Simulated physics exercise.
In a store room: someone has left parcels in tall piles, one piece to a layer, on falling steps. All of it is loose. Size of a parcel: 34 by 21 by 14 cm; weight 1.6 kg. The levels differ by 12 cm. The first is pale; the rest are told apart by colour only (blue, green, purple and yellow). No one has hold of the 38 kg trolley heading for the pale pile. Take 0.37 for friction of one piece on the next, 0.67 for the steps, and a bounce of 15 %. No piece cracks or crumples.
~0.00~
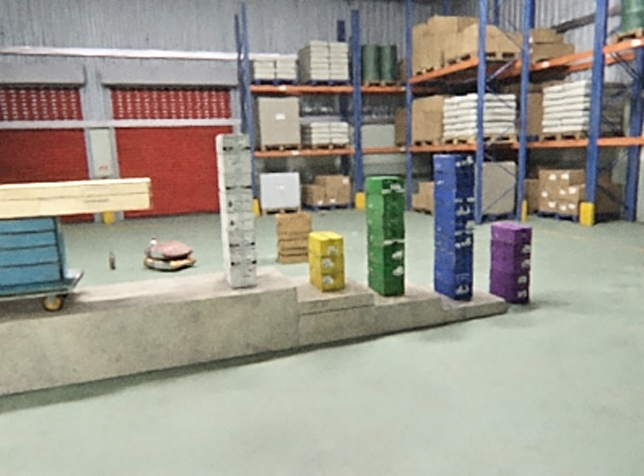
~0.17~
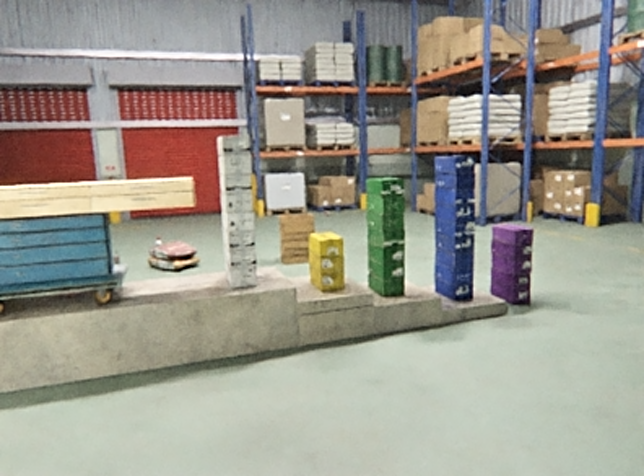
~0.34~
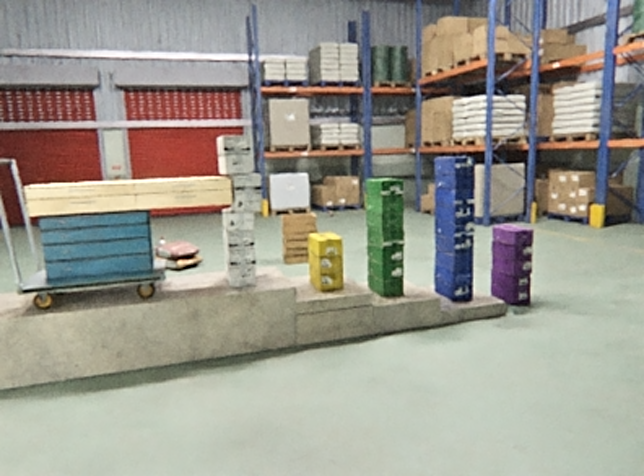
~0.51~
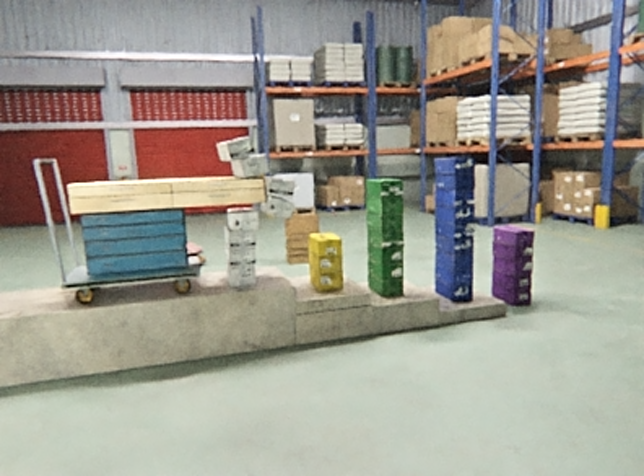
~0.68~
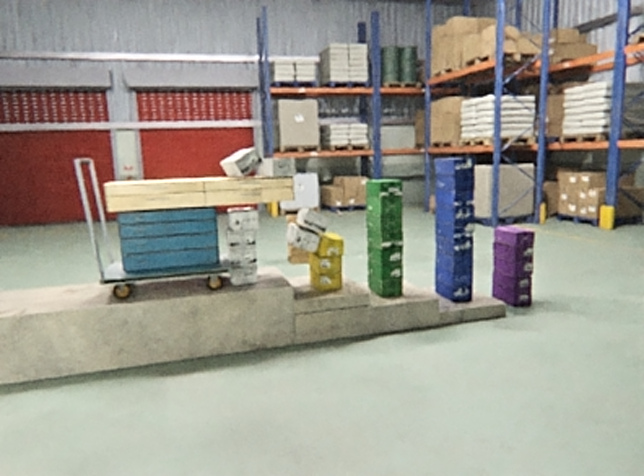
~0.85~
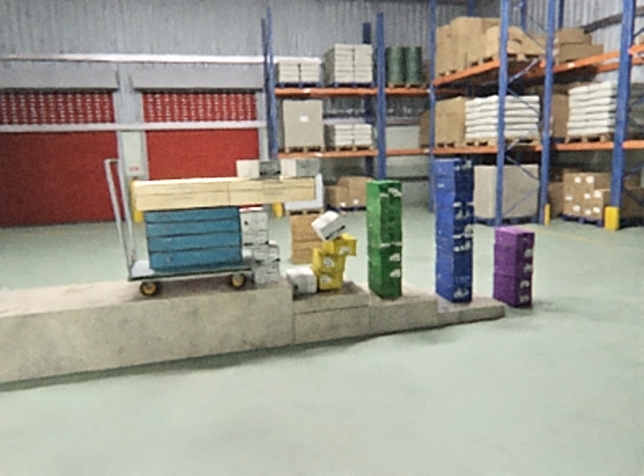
In this clip, a trolley carrying blue boxes and long pale planks rolls right along a stepped ledge; the planks push into a tall white pile, knocking its upper parcels onto the yellow stack beside green, blue and purple ones.
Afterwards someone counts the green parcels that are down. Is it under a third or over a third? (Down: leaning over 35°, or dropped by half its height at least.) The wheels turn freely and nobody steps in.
It comes to fewer than one in three.
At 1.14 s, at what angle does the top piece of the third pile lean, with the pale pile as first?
It leans some 0°.
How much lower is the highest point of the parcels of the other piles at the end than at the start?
About 0 cm.
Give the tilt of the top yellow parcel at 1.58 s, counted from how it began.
Roughly 90°.
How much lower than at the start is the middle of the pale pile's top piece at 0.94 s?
About 15 cm.
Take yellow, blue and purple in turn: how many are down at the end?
Ending so: Yellow 1, blue 0, purple 0.
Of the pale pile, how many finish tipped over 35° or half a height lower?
6 pale pieces.
After 0.94 s, 3 of the pale pile down; none of the 7 green parcels down (0 of 24 in all colours); top green parcel unmoved; top yellow parcel leaning 11°.
After 1.14 s, 3 of the pale pile down; none of the 7 green parcels down (1 of 24 in all colours); top green parcel unmoved; top yellow parcel leaning 55°, 56 mm lower.
After 1.58 s, 6 of the pale pile down; none of the 7 green parcels down (1 of 24 in all colours); top green parcel unmoved; top yellow parcel on its side.
At rest (2.2 s), 6 of the pale pile down; none of the 7 green parcels down (1 of 24 in all colours); top green parcel shifted 6 cm; top yellow parcel on its side. That is 0 per cent. As the last picture would show them, middles, top green parcel near (390, 189), top yellow parcel near (363, 282).
